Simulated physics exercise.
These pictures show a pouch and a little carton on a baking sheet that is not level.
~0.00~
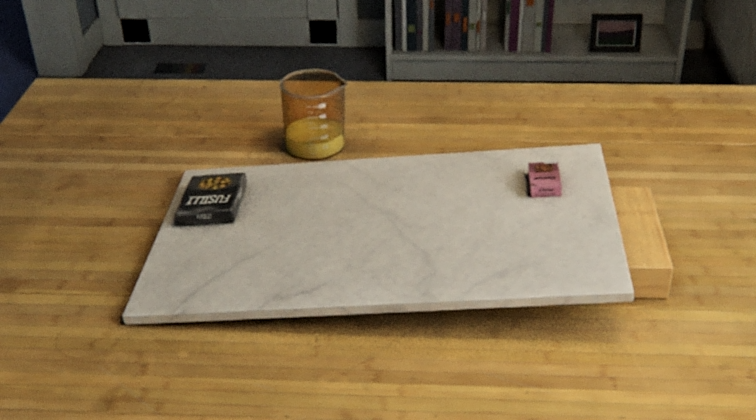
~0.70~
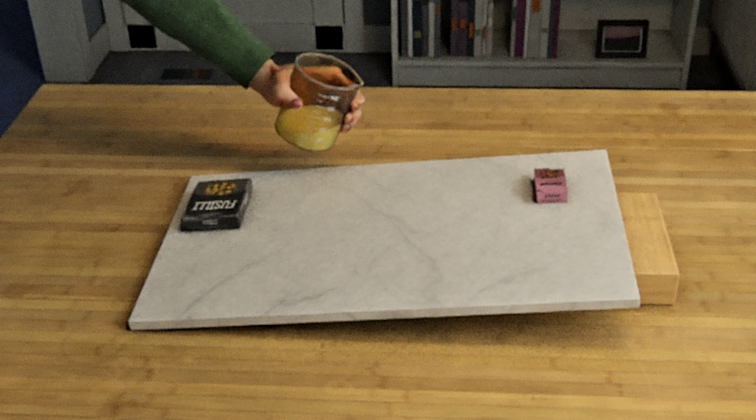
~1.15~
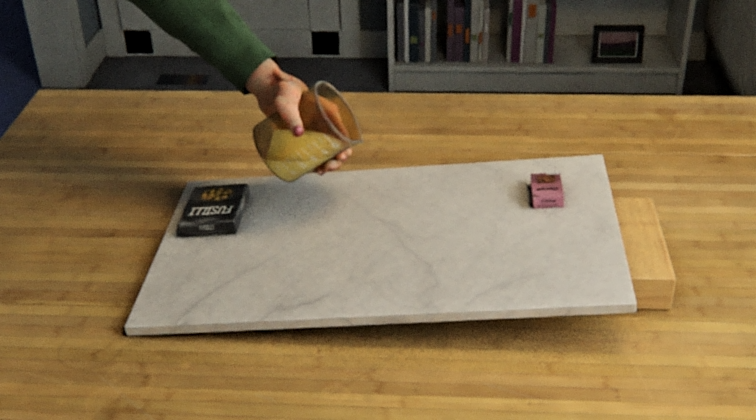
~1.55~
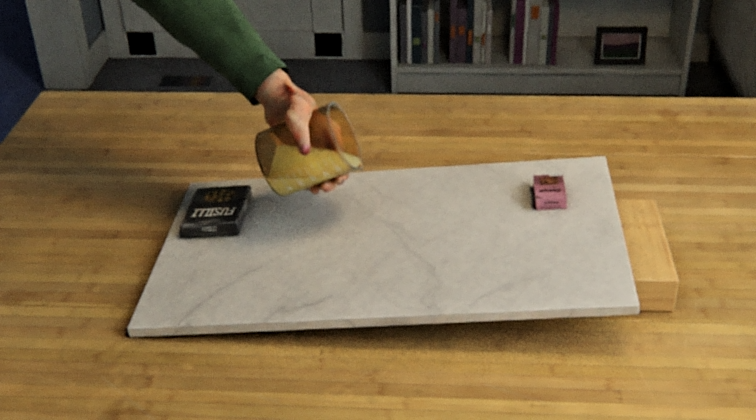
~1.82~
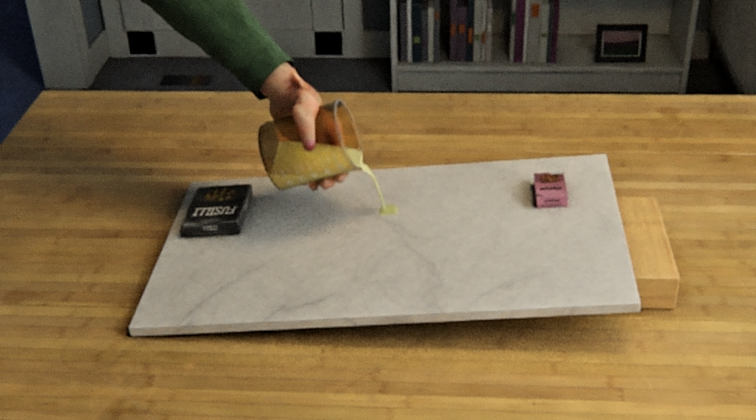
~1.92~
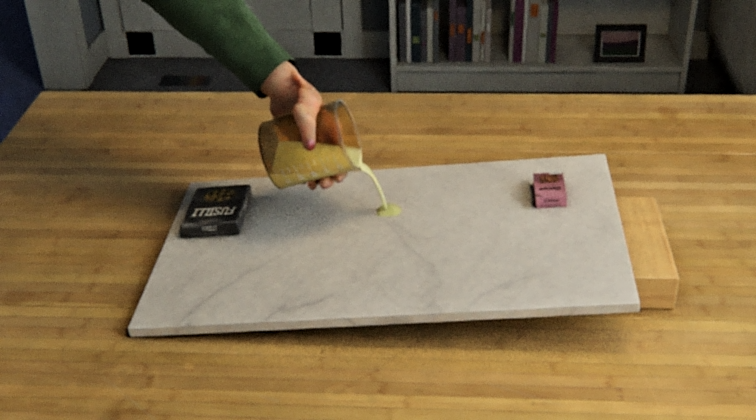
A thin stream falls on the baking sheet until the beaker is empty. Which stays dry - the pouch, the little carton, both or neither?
Going one by one: Pouch: Gets wet; little carton: Stays dry.
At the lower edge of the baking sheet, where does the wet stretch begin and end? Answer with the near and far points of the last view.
From (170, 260) to (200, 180).
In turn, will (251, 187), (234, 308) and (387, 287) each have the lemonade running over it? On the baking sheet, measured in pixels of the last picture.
Looks like the first is covered, the second safe and the third safe.
After 2.6 s, it runs down to the left; the pouch is dry; the little carton is dry.
After 5.0 s, it runs down to the left and off the end; the pouch is wet; the little carton is dry.
After 9.3 s, it runs down to the left and off the end; the pouch is wet; the little carton is dry.
